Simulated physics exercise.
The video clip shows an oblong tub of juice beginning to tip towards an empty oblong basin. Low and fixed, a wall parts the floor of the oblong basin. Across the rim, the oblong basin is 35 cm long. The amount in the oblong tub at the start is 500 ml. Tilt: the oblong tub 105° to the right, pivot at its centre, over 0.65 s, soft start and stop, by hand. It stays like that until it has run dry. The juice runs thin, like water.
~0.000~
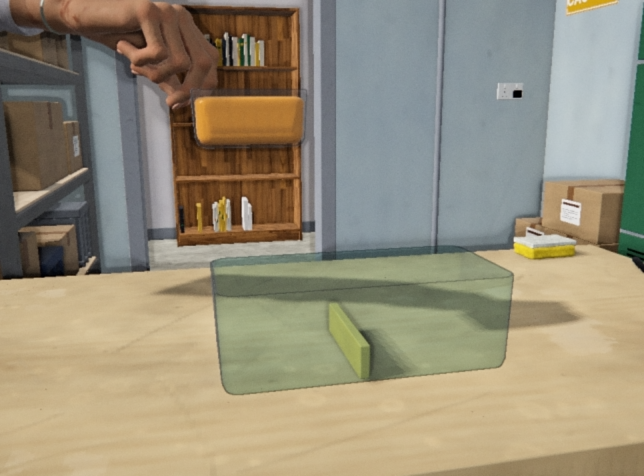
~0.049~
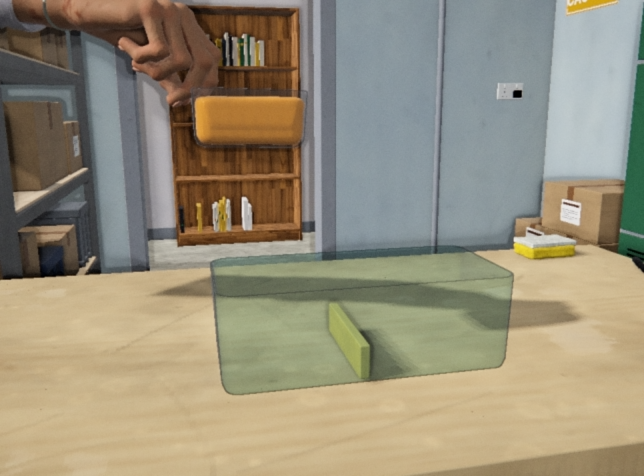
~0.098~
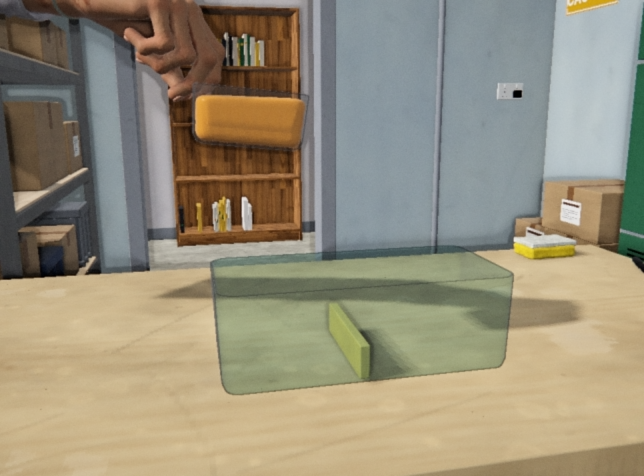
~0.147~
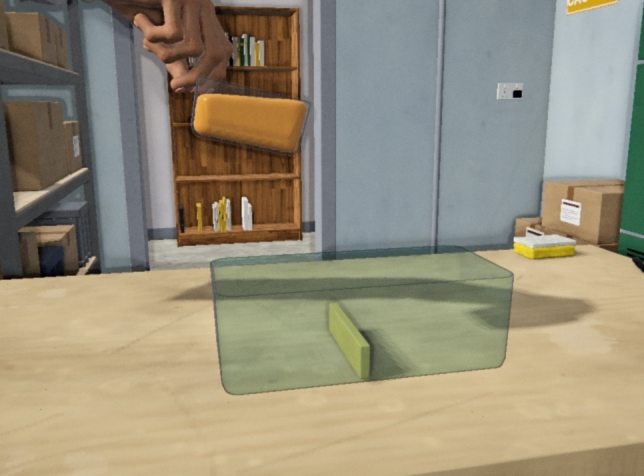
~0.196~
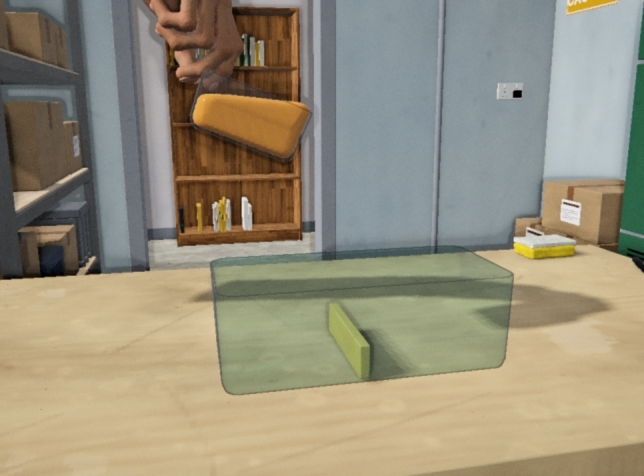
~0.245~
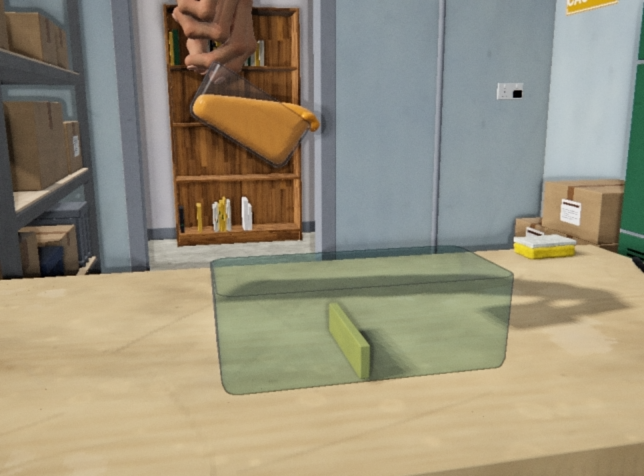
In a storeroom, a hand tilts a tub of orange juice rightward above a divided basin.
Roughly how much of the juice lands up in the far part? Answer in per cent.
Around 69 %.
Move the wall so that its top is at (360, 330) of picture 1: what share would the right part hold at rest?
Estimate: About 55 percent.
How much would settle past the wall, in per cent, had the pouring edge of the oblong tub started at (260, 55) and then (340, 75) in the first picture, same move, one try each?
20 and 85 %.
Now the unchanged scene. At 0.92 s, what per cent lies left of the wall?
The left part holds close to 30 per cent.
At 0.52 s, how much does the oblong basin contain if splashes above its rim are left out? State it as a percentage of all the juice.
Near 30 in a hundred.
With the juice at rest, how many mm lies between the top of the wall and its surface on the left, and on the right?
Left side: Around 34 mm. Right side: Around 28 mm.
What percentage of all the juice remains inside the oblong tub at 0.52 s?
About 14 per cent.
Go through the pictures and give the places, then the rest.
In the first picture, it leans 0°; its right rim is at (300, 93); the juice meets the walls at (194, 100) and (298, 100); the oblong basin's rim runs from (213, 278) to (485, 261); the wall's top is at (348, 324).
In the second picture, it leans 1°; its right rim is at (301, 94); the juice meets the walls at (194, 99) and (298, 100).
In the third picture, it leans 6°; its right rim is at (302, 98); the juice meets the walls at (196, 98) and (300, 102).
In the fourth picture, it leans 13°; its right rim is at (304, 105); the juice meets the walls at (197, 98) and (302, 103).
In the fifth picture, it leans 22°; its right rim is at (305, 114); the juice meets the walls at (198, 98) and (304, 110); 2 per cent is over the edge.
In the sixth picture, it leans 33°; its right rim is at (305, 125); the juice meets the walls at (197, 98) and (299, 115); 9 per cent is over the edge.
Then, 0.52 s in, the tilt is 94° and 14 per cent is still to pour, 2 is left of the wall and 28 right of it.
Then, 0.72 s in, the tilt is 105° and 3 per cent is still to pour, 22 is left of the wall and 69 right of it.
Then, 0.92 s in, the tilt is 105° and 0 per cent is still to pour, 30 is left of the wall and 68 right of it.
Then, 1.15 s in, the tilt is 105° and 0 per cent is still to pour, 30 is left of the wall and 69 right of it.
Finally, 30 per cent lies left of the wall, 69 right of it and 1 outside.
